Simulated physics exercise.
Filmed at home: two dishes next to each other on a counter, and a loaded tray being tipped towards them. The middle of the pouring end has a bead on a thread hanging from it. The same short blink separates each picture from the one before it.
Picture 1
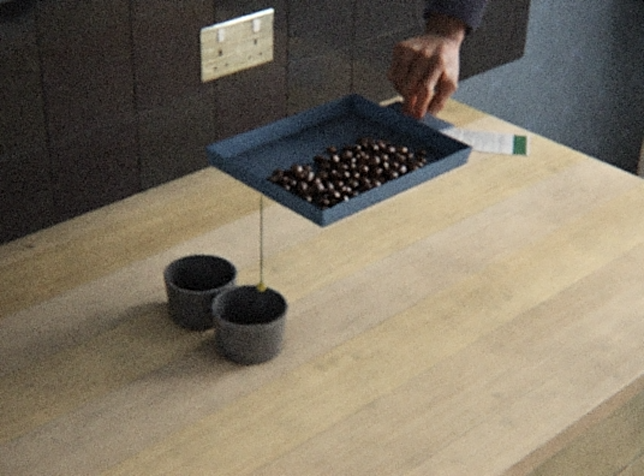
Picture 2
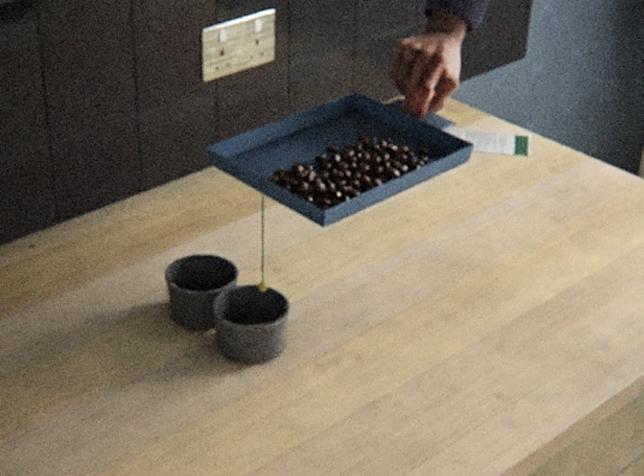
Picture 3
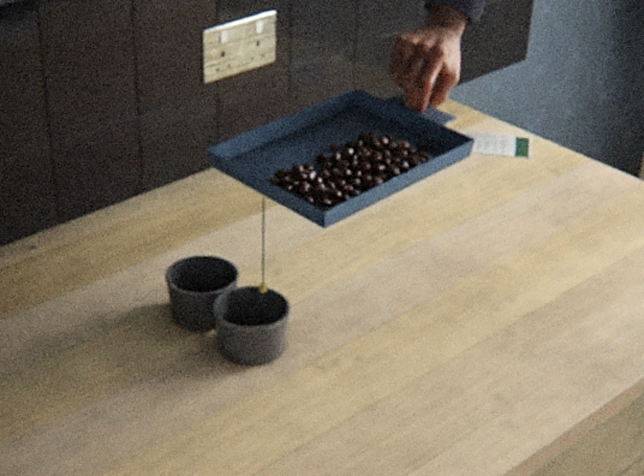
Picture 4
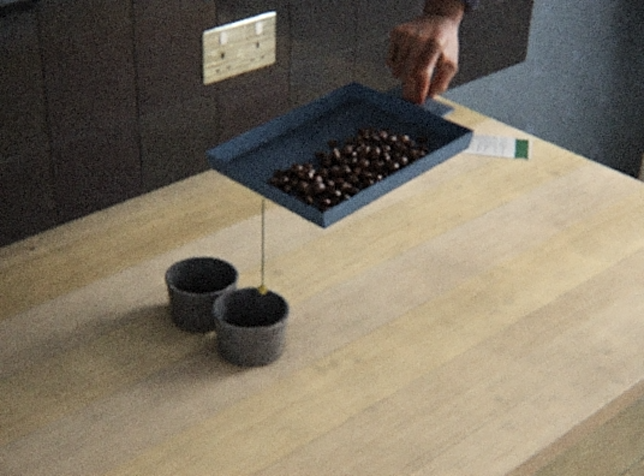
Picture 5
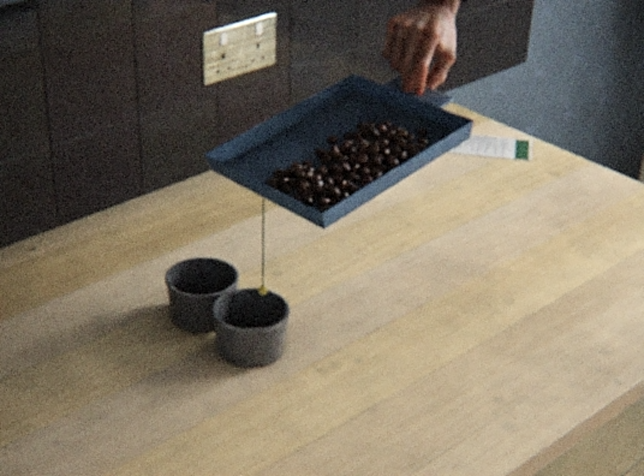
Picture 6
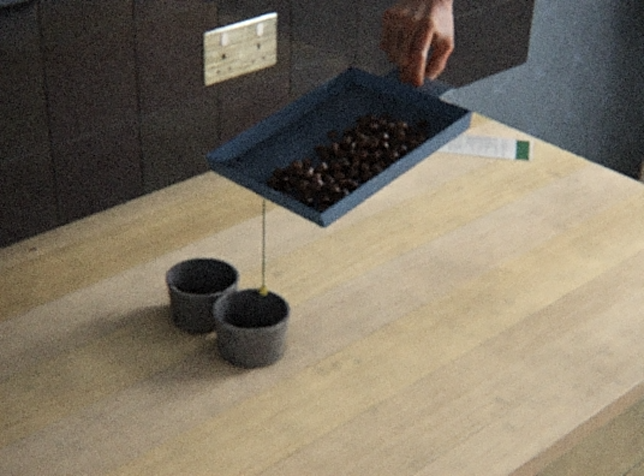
To begin with, a hand holds a blue tray of dark, rounded pieces almost level above a wooden surface, with two grey dishes below and a bead hanging on a thread. The hand then slowly raises the far side, tilting the tray slightly, while the pieces barely shift and the dishes stay still.
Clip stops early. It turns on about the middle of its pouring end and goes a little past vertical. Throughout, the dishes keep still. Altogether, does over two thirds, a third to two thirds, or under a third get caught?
Altogether a third to two thirds gets caught.
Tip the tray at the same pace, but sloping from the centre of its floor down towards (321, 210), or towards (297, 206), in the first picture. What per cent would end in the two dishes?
Respectively 0 % and 0 %.
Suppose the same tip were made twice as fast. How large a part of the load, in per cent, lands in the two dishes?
Close to 50 in a hundred.
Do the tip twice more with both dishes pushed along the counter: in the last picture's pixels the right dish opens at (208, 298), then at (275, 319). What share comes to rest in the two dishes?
I'd expect some 50 percent, and then some 30 percent.
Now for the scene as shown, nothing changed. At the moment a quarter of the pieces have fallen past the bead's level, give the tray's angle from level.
Reading: Some 95°.
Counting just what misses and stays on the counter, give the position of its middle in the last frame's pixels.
Around (167, 365).
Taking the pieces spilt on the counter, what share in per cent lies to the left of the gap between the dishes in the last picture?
I reckon around 90 per cent.
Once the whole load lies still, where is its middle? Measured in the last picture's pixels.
Near (204, 330), more or less.
Soon, tray tipped steeply; all on the tray.
A while on, tray tipped right over; about half on the tray; a small part in the right dish; a small part in the left dish; a small part outside both; a small part in the air.
Towards the end, tray tipped past a quarter turn; about a quarter in the right dish; about a third in the left dish; about half outside both.
Finally, tray tipped past a quarter turn; about a quarter in the right dish; about a third in the left dish; about half outside both.
